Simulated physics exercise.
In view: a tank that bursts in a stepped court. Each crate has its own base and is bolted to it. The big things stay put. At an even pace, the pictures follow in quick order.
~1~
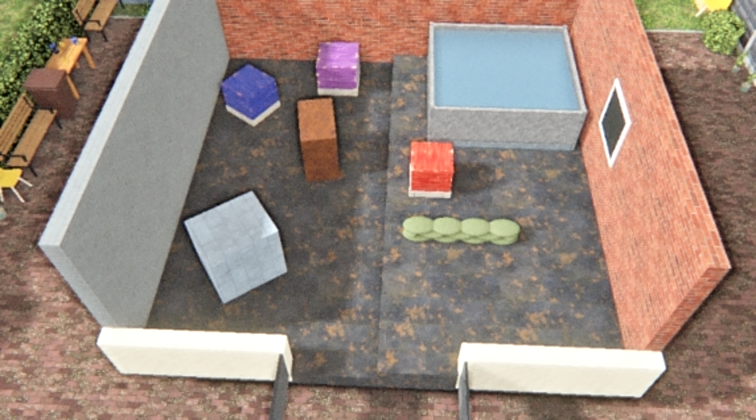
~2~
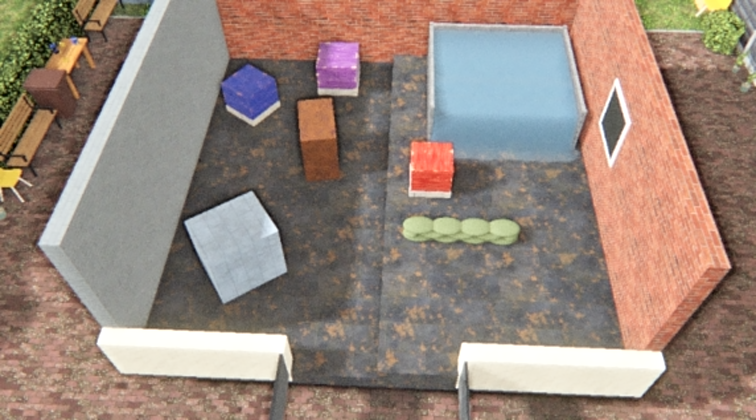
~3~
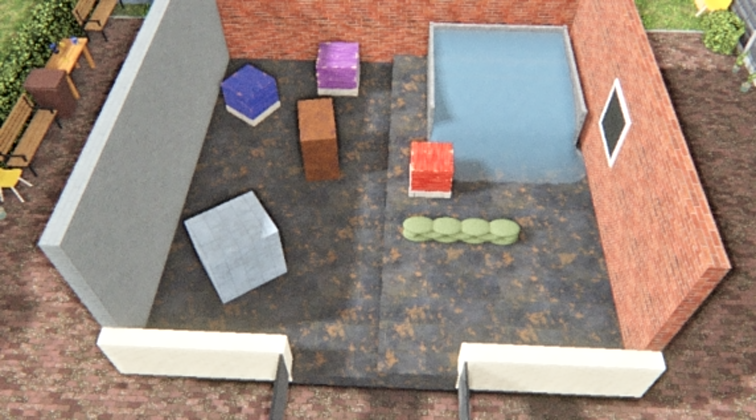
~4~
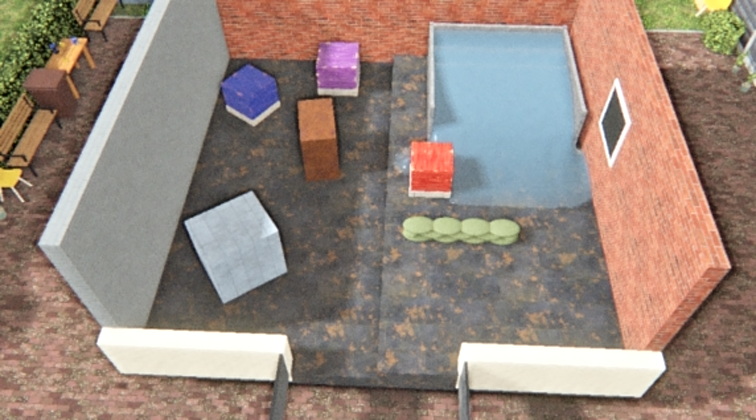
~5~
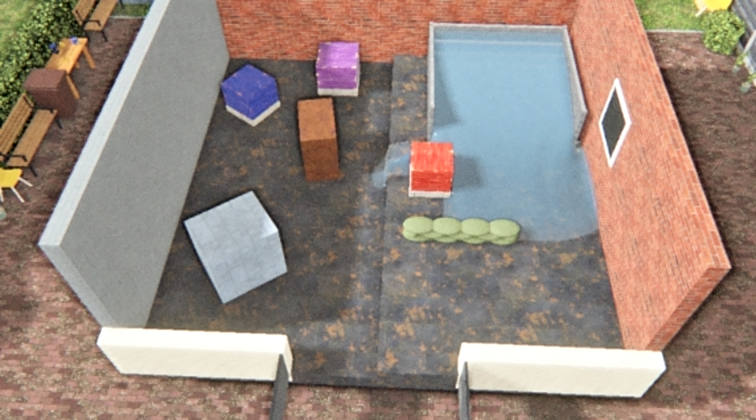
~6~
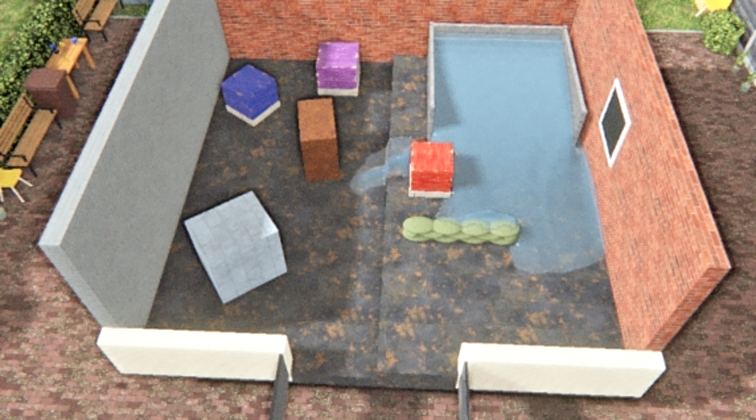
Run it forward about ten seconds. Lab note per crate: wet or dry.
Result - red crate: Wet; blue crate: Wet; purple crate: Wet.
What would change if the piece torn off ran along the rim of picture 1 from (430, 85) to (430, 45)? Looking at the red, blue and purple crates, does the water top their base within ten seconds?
Going crate by crate, the red one comes through dry, the blue one gets flooded and the purple one gets flooded.
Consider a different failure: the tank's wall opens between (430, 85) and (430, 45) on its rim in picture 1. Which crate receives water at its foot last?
Answer: The red one.
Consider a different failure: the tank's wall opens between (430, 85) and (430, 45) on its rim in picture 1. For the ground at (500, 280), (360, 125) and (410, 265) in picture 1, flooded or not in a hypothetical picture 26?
Obs. 1: Moisture-free; obs. 2: Sodden; obs. 3: Moisture-free.
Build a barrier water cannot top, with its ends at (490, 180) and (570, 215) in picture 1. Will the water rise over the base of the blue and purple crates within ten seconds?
Here is what I get: The blue one gets reached, while the purple one gets reached.
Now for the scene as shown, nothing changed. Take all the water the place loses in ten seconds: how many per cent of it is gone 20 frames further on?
It would be around 20 %.
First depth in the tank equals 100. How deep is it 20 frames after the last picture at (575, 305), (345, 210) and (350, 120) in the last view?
The depths come to near 45, 6 and 8 per cent respectively.
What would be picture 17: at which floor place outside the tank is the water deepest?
Check roughly (622, 355).
A moment on, water covers 40 % of the floor; the red crate water round its plinth, the blue crate not reached, the purple crate not reached.
Next, water covers 60 % of the floor; the red crate water round its plinth, the blue crate water round its plinth, the purple crate water round its plinth.
Then, water covers 80 % of the floor; the red crate water round its plinth, the blue crate water round its plinth, the purple crate water round its plinth.
Later, water covers 95 % of the floor; the red crate water round its plinth, the blue crate water round its plinth, the purple crate water round its plinth.
In the end, water covers 95 % of the floor; the red crate was topped, the blue crate was topped, the purple crate was topped.
